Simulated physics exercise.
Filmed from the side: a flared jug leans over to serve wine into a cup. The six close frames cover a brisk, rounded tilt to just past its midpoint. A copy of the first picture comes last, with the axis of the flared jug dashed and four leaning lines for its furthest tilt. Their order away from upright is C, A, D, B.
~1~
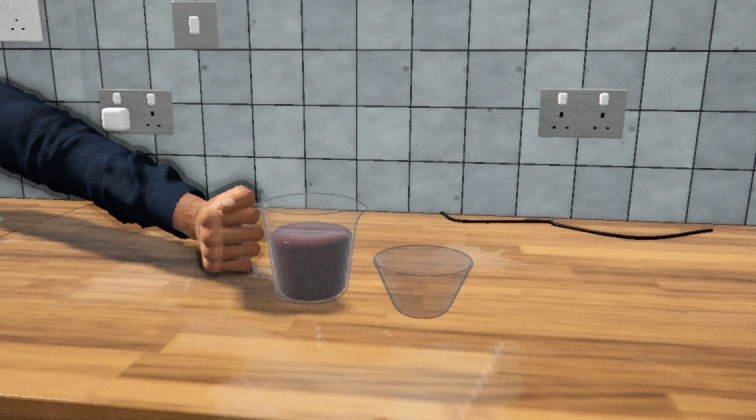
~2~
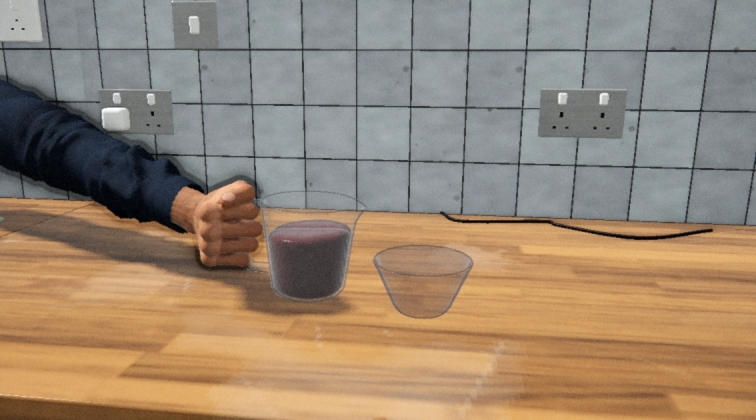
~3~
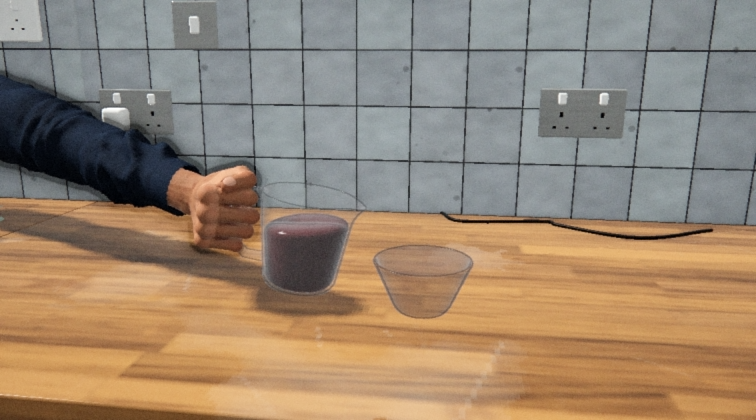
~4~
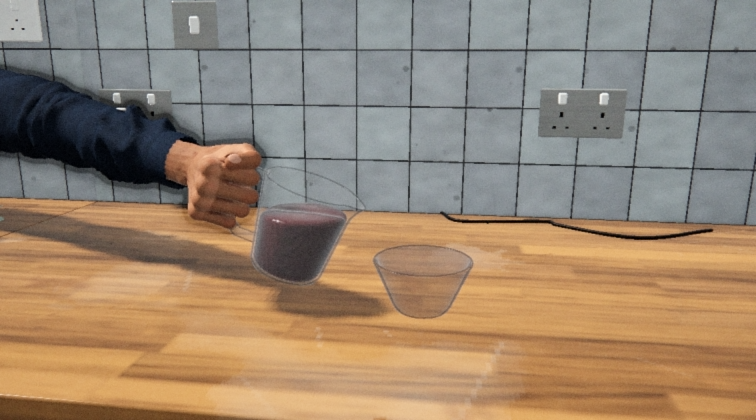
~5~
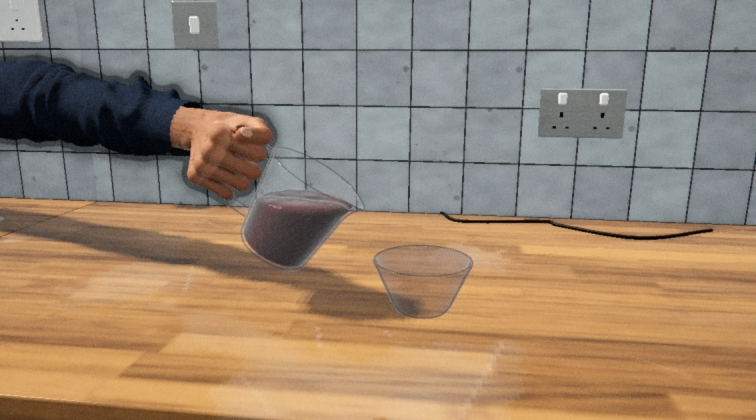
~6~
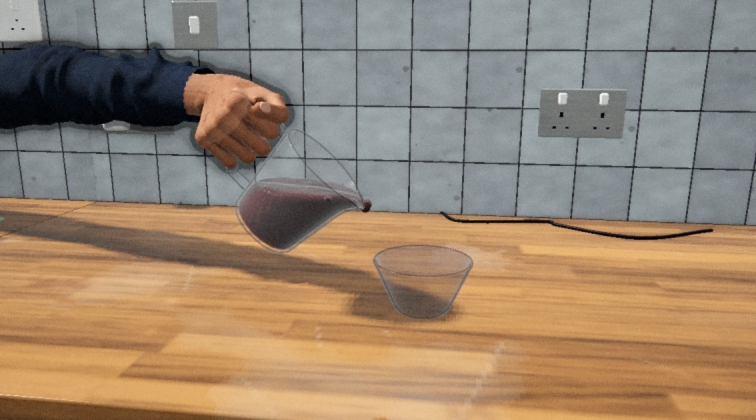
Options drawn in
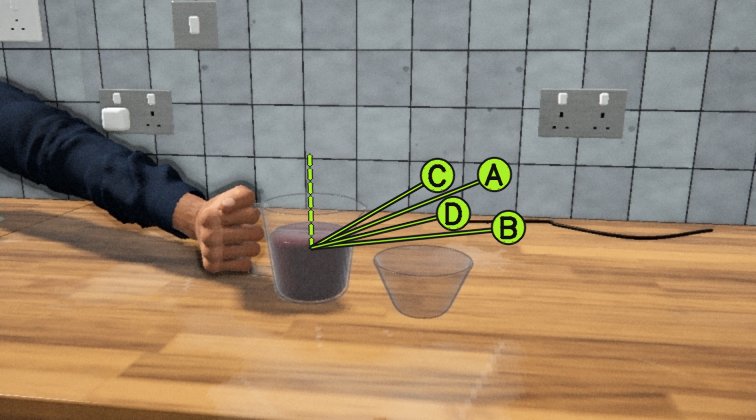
A hand in a dark blue sleeve lifted and tilted a clear jug of dark wine to the right, toward a small empty cup on the wooden counter, until wine just began slipping over its lip.
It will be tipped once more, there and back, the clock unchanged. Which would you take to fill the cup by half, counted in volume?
Go for C.
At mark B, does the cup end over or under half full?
Over.
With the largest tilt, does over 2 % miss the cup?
Yes, it does.
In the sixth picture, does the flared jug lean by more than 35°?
Yes.
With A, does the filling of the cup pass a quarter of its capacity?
Yes.
On the marked copy, A at (479, 181); B at (491, 230); C at (422, 184); D at (436, 217).
Choosing A, the cup ends with about 70 % of what it can hold; 10 % of the wine is spilt.
Choosing B, the cup ends with about 72 % of what it can hold; 38 % of the wine is spilt.
Choosing C, the cup ends with about 52 % of what it can hold; 4 % of the wine is spilt.
Choosing D, the cup ends with about 82 % of what it can hold; 18 % of the wine is spilt.
